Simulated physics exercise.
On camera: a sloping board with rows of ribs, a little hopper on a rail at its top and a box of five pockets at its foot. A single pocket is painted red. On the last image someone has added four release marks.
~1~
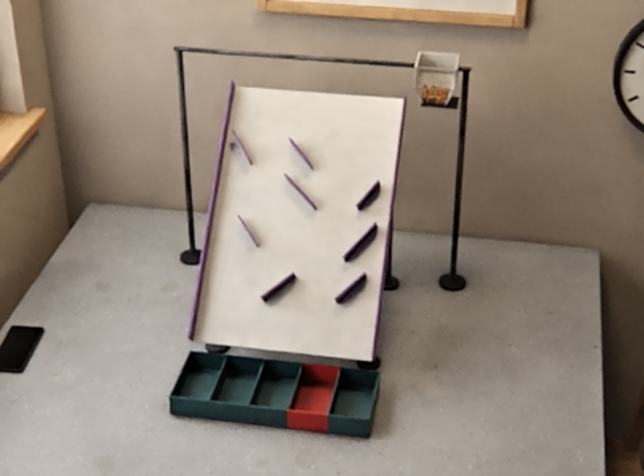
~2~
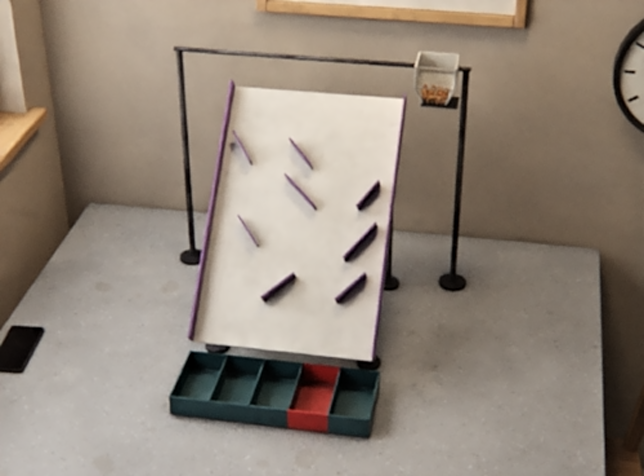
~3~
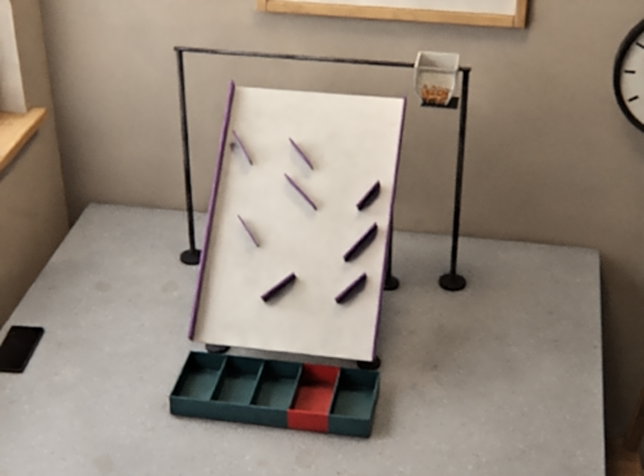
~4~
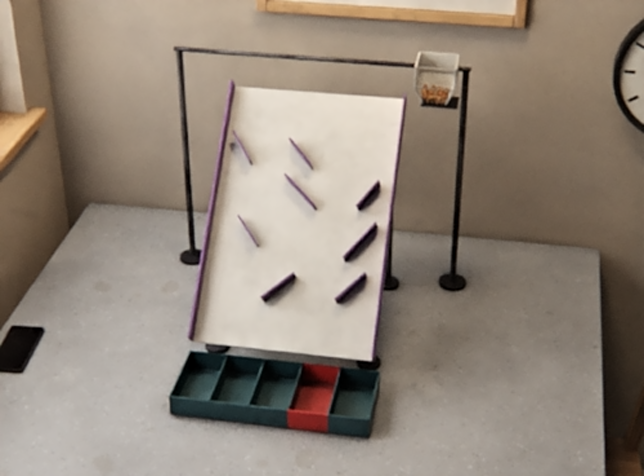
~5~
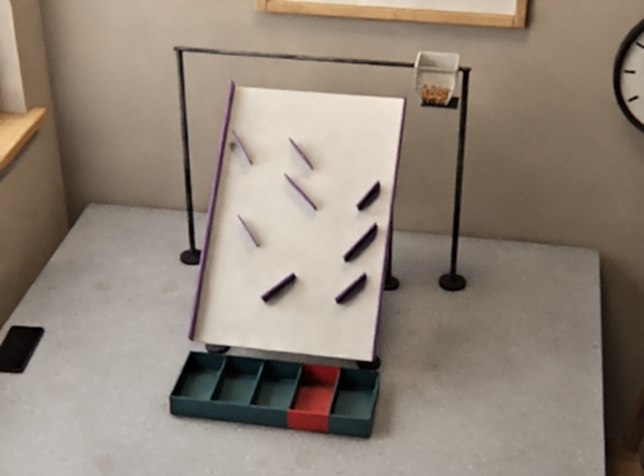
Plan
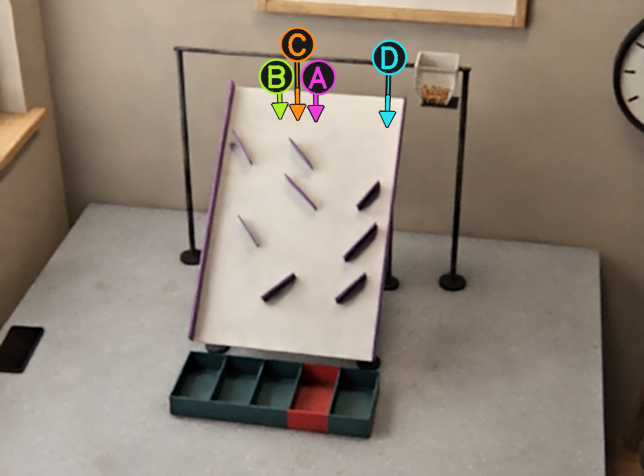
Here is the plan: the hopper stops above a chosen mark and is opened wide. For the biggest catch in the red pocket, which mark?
Best: A.
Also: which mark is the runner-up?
The answer is C.
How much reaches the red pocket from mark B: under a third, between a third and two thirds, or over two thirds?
Mark B gives under a third.
On the marked copy, mark A meets the board at (315, 115); mark B meets the board at (280, 113); mark C meets the board at (297, 114); mark D meets the board at (387, 121).
If A is chosen, close to two thirds in the red pocket, close to a third in other pockets, only a few outside the box.
If B is chosen, only a few in the red pocket, all but a few in other pockets.
If C is chosen, close to a third in the red pocket, close to two thirds in other pockets, only a few outside the box.
If D is chosen, a small share in the red pocket, the bulk in other pockets, a small share outside the box.
